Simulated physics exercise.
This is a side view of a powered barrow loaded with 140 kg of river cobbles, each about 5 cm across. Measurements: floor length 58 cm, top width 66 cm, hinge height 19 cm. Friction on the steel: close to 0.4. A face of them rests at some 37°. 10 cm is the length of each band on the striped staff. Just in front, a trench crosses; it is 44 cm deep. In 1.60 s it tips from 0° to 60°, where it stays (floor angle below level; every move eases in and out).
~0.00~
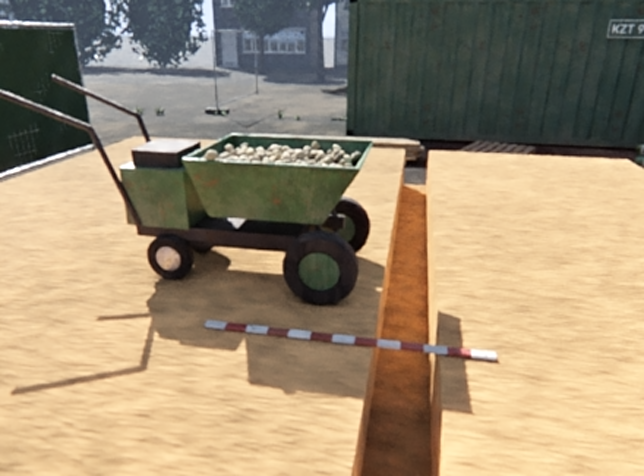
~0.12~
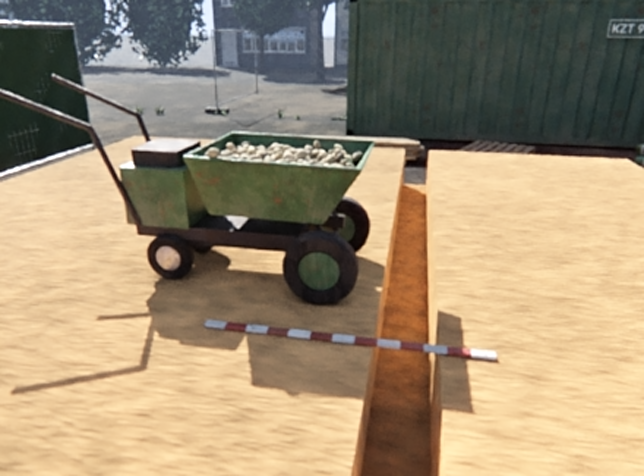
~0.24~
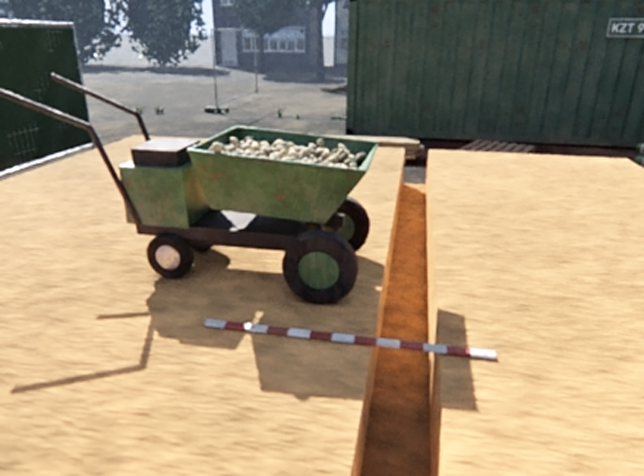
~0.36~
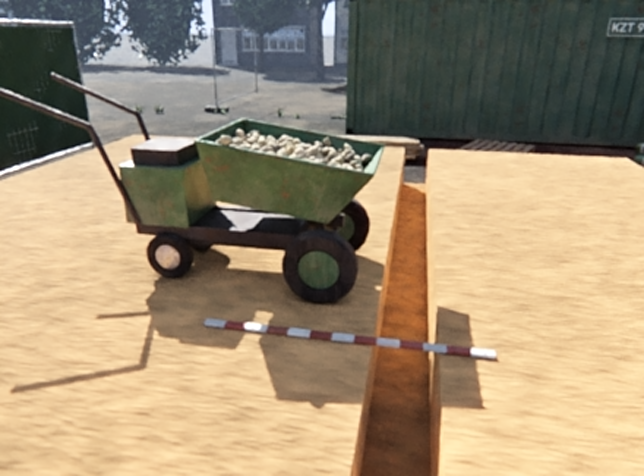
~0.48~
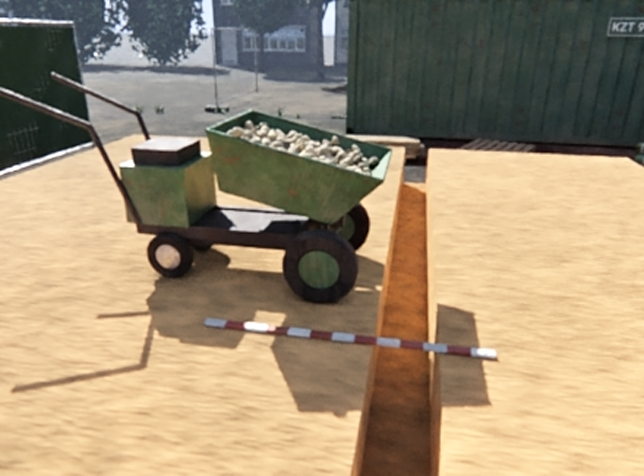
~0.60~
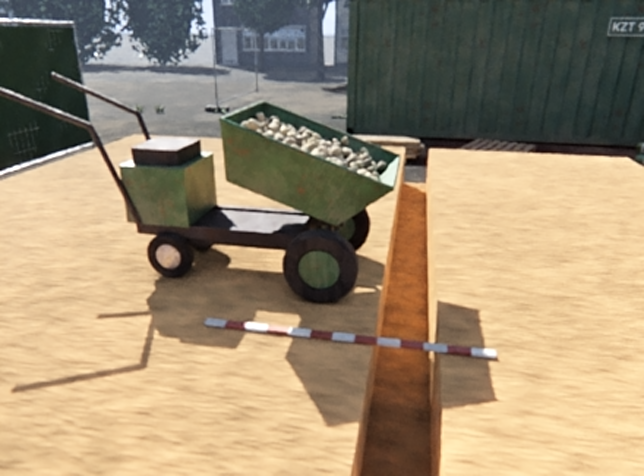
A green powered barrow full of pale rounded stones stands on sandy ground in a sunlit yard, seen from the side and slightly above by a still camera. Its dark handles point left, a red-and-white striped pole and a narrow orange-brown trench lie near it, and dark green containers stand behind. The tray tilts gradually, its left end rising while its right lip moves rightward and down, carrying the stones.
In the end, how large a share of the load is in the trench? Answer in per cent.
A share of roughly 15 %.
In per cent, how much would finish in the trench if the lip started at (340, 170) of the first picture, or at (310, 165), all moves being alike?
First place: Near 35%; second place: Near 50%.
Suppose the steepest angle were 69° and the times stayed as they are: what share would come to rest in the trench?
Some 30 in a hundred, I'd say.
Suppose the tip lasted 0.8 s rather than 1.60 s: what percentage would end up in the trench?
10 per cent.
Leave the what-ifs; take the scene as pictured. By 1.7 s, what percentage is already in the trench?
Some 0 per cent.
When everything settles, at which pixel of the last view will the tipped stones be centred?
Roughly at (463, 285).
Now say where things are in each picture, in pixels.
In the first picture, lip at (359, 170), floor tilted 0°, highest stones at (298, 153).
In the second picture, lip at (361, 171), floor tilted 1°, highest stones at (281, 151); the stones move at 0.1 m/s on average.
In the third picture, the tray is at 4°, its lip at (366, 172); the top of the load is at (266, 147); the stones move at 0.2 m/s on average.
In the fourth picture, the tray is at 8°, its lip at (374, 176); the top of the load is at (254, 140); the stones move at 0.3 m/s on average.
In the fifth picture, lip at (383, 181), floor tilted 13°, highest stones at (254, 132); the stones move at 0.4 m/s on average.
In the sixth picture, the tray is at 19°, its lip at (394, 189); the top of the load is at (266, 124); the stones move at 0.5 m/s on average.
After 1.2 s the floor is at 51°; 100 % in the tray; the foremost stones are at (419, 213).
After 1.7 s the floor is at 60°; 87 % in the tray, 1 % in the trench, 12 % past the trench; the foremost stones are at (493, 295).
After 2.0 s the floor is at 60°; 70 % in the tray, 2 % in the trench, 28 % past the trench; the foremost stones are at (548, 285).
After 4.0 s the floor is at 60°; 48 % in the tray, 15 % in the trench, 37 % past the trench; the foremost stones are at (588, 284).
